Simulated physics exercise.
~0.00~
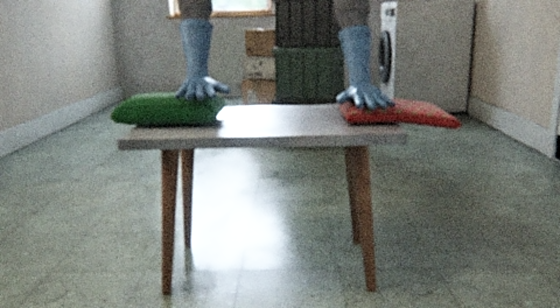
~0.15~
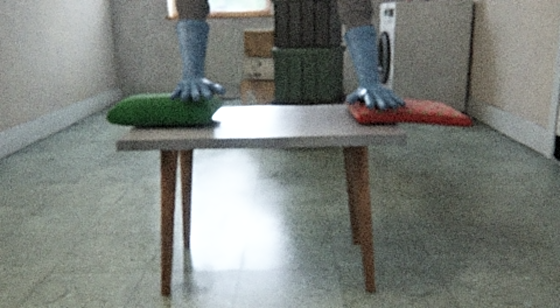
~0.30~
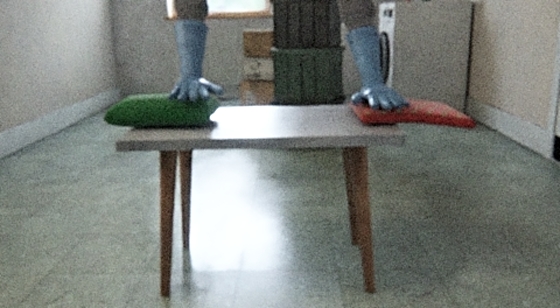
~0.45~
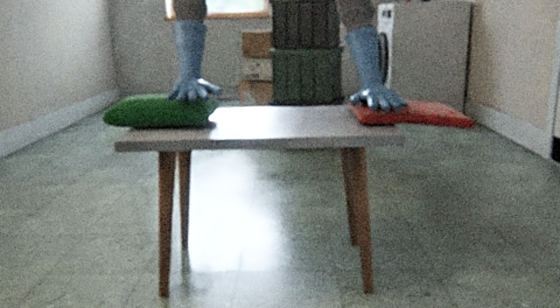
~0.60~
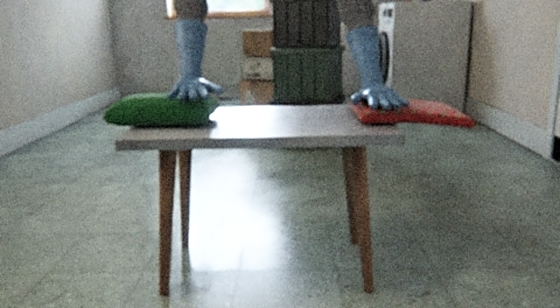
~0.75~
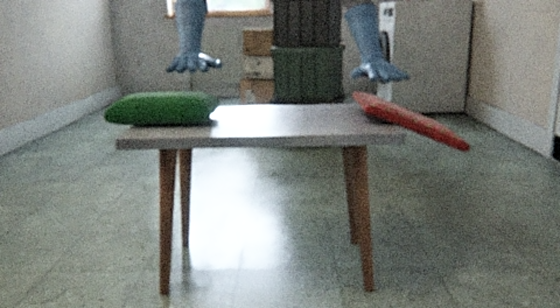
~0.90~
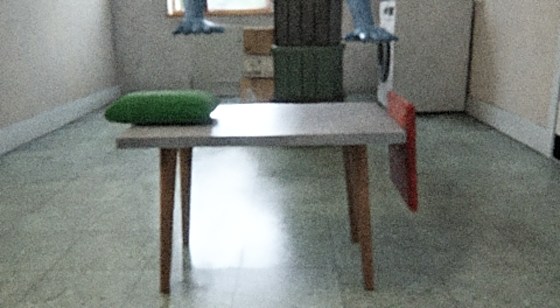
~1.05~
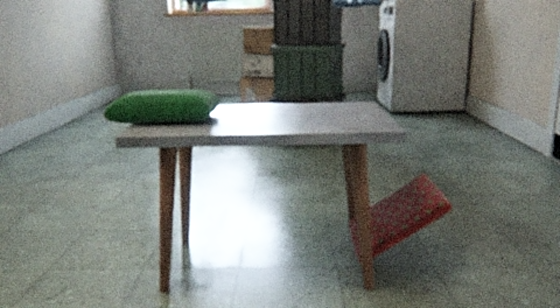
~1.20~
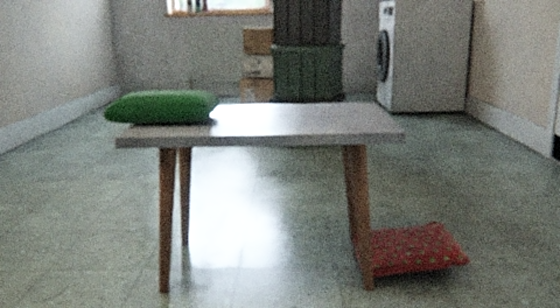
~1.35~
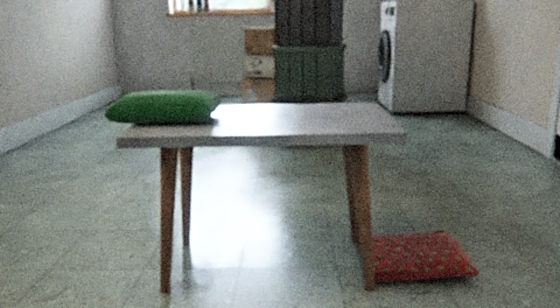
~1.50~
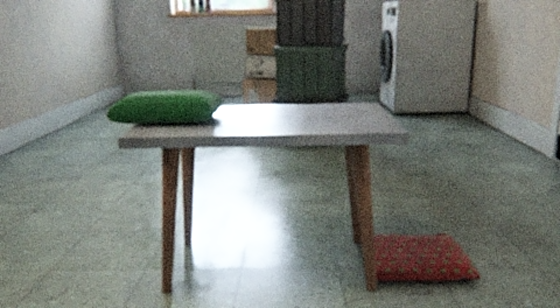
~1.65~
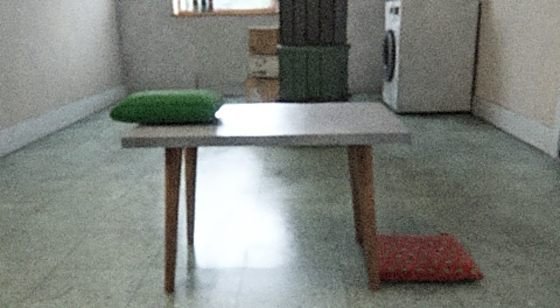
In this clip, blue-gloved hands press a green sack and a red pad at opposite ends of a small table, nudging the red one right, then lift away; the red pad tips off the right end and lands on the floor, while the green sack stays put.
